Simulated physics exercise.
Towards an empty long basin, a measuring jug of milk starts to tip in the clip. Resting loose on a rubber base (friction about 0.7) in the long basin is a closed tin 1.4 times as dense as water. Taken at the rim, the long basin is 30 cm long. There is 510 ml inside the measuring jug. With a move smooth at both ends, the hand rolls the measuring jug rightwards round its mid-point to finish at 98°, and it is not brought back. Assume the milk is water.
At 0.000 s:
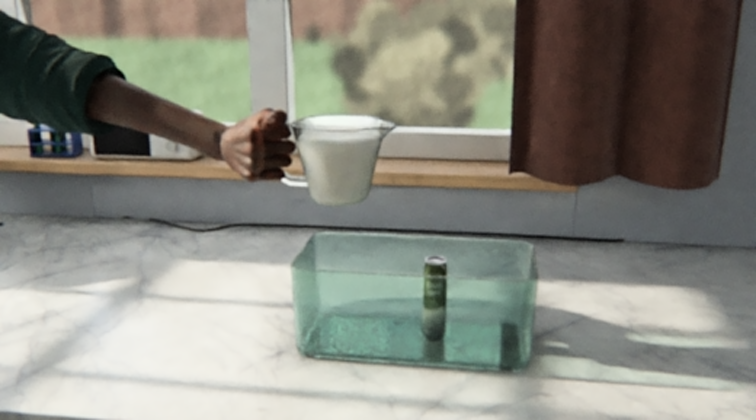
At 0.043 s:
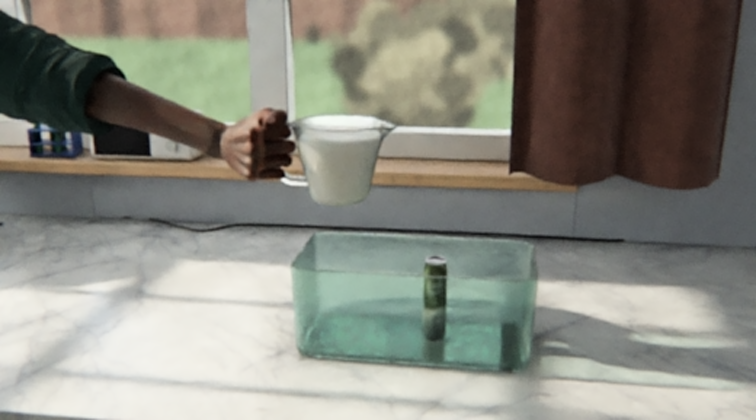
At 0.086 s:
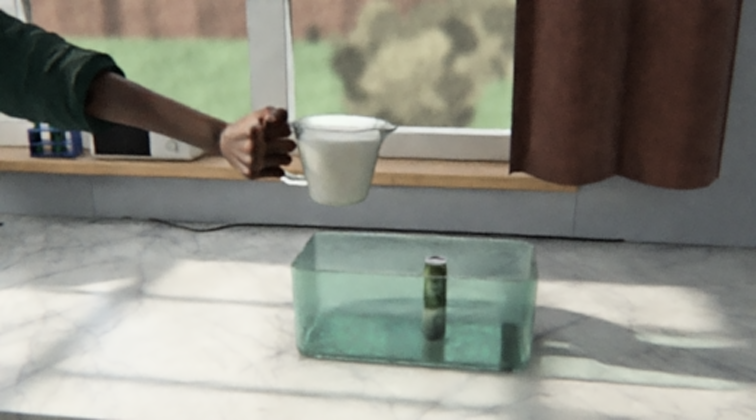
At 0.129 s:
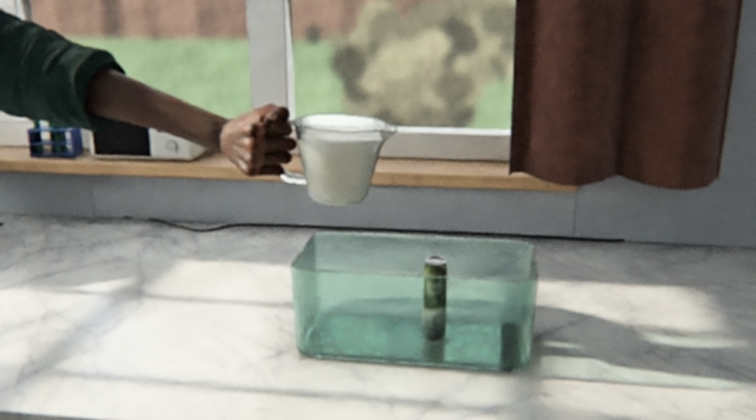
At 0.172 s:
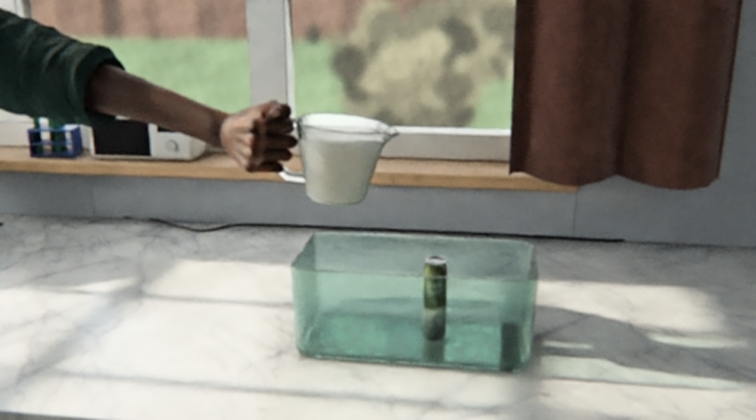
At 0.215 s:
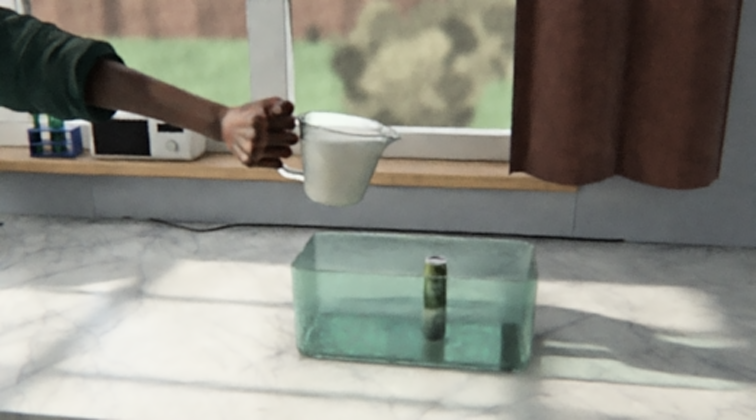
On a sunlit, pale marble-patterned counter before a window, seen from the front and slightly above, a rust-brown curtain hangs at the right. A dark-green-sleeved arm from the left holds a clear jug of white milk above a translucent green basin, where a slim green tin stands upright. The hand holds nearly still, then slowly tilts the jug slightly rightwards, while the camera stays still.
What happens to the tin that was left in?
It is knocked down.
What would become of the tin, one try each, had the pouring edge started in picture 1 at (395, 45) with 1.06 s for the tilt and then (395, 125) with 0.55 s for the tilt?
In the first try it remains standing; in the second it remains standing.
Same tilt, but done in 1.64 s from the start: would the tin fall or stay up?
Well, the tin simply holds firm.
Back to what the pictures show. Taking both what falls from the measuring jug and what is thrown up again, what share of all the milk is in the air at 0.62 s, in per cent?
Some 22 per cent, I reckon.
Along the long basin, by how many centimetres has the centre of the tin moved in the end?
About 6.5 cm.
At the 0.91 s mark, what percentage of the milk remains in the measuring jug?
Around 14 in a hundred is still there.
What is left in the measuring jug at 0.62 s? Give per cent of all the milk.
Roughly 70 %.
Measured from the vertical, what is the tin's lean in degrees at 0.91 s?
I'd say it is close to 0 degrees off upright.
After 0.62 s the tilt is 62° and 69 per cent is still to pour; the tin stands where it began.
After 0.91 s the tilt is 93° and 15 per cent is still to pour; the tin stands where it began.
After 1.22 s the tilt is 98° and 0 per cent is still to pour; the tin leans 21°.
After 1.56 s the tilt is 98° and 0 per cent is still to pour; the tin lies on its side.
In the end the tin lies on its side.
